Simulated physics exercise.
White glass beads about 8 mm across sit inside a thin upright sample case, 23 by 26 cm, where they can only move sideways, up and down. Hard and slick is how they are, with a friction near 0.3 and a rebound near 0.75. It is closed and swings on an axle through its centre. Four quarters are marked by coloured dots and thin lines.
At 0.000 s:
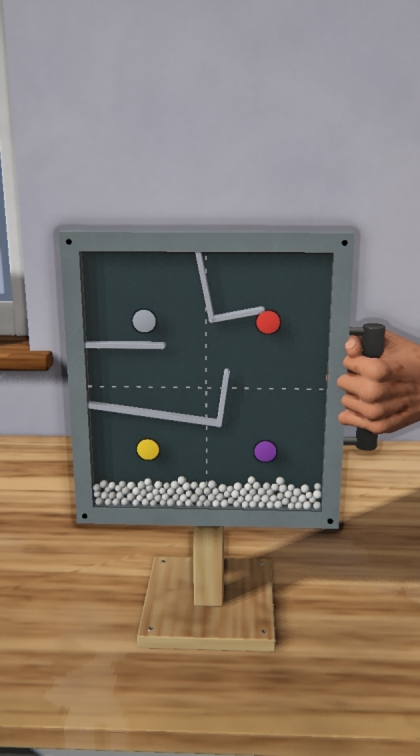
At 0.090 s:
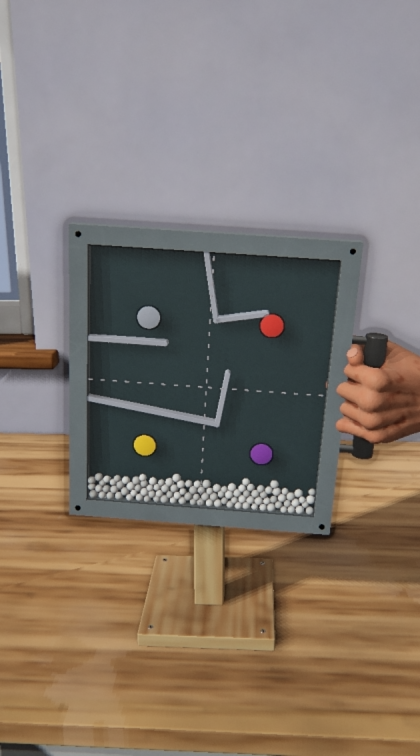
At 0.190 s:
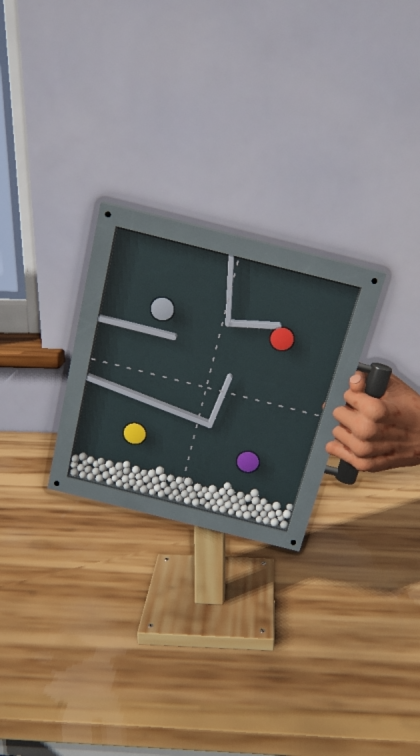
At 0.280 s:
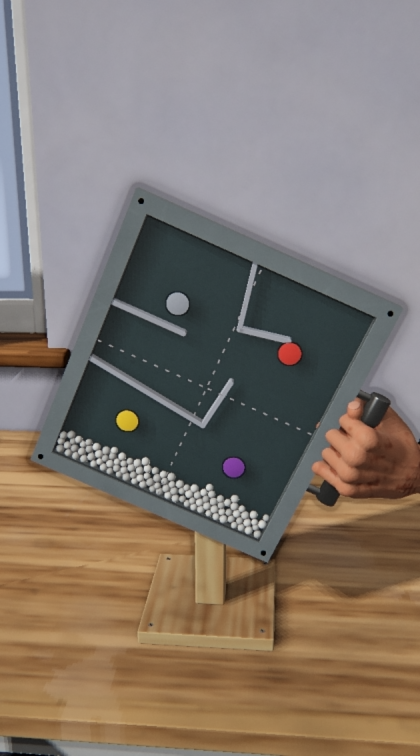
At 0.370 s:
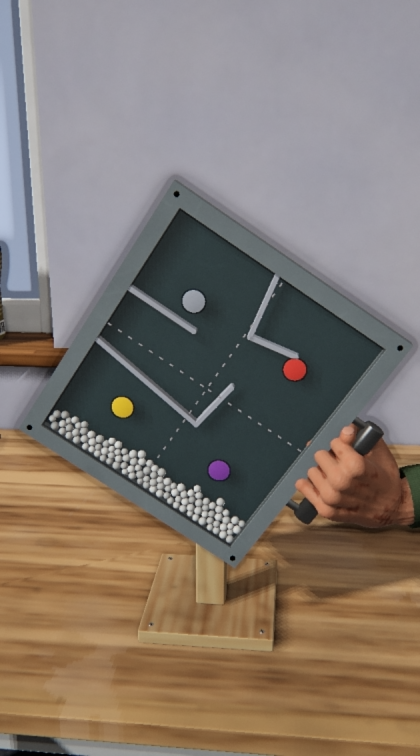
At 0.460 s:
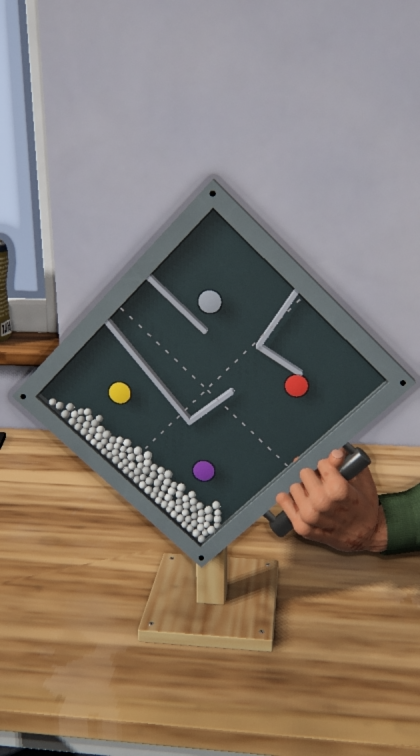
On a wooden table by a window, a hand gripped the handle of a dark framed case and turned it clockwise, steadily tilting the small white beads and the coloured discs inside.
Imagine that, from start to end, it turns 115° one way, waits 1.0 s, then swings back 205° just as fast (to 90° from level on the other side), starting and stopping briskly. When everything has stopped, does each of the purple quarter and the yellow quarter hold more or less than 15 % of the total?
Purple quarter: Less than 15 %. Yellow quarter: More than 15 %.
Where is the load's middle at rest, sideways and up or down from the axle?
Offset approx. 9 cm right, 8 cm below.
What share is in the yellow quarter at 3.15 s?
I'd put it around 10 in a hundred.
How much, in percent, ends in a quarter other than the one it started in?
Roughly 50 in a hundred.
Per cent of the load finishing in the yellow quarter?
The answer is near 100 percent.
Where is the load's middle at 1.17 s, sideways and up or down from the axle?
The middle sits around 5 cm left of it and 9 cm below it.
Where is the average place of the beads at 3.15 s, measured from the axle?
Right: About 4 cm; below: About 11 cm.
By 1.17 s, it stands 115° clockwise; the beads' middle is 5 cm left of and 9 cm below the centre; red 40 %, purple 60 %.
By 3.15 s, it stands 13° clockwise; the beads' middle is 4 cm right of and 11 cm below the centre; purple 90 %, yellow 10 %.
By 4.14 s, it stands 90° anticlockwise; the beads' middle is 9 cm right of and 8 cm below the centre; yellow 100 %.
At rest by 5.0 s, it stands 90° anticlockwise; red 0 %, purple 0 %, yellow 100 %, grey 0 %.
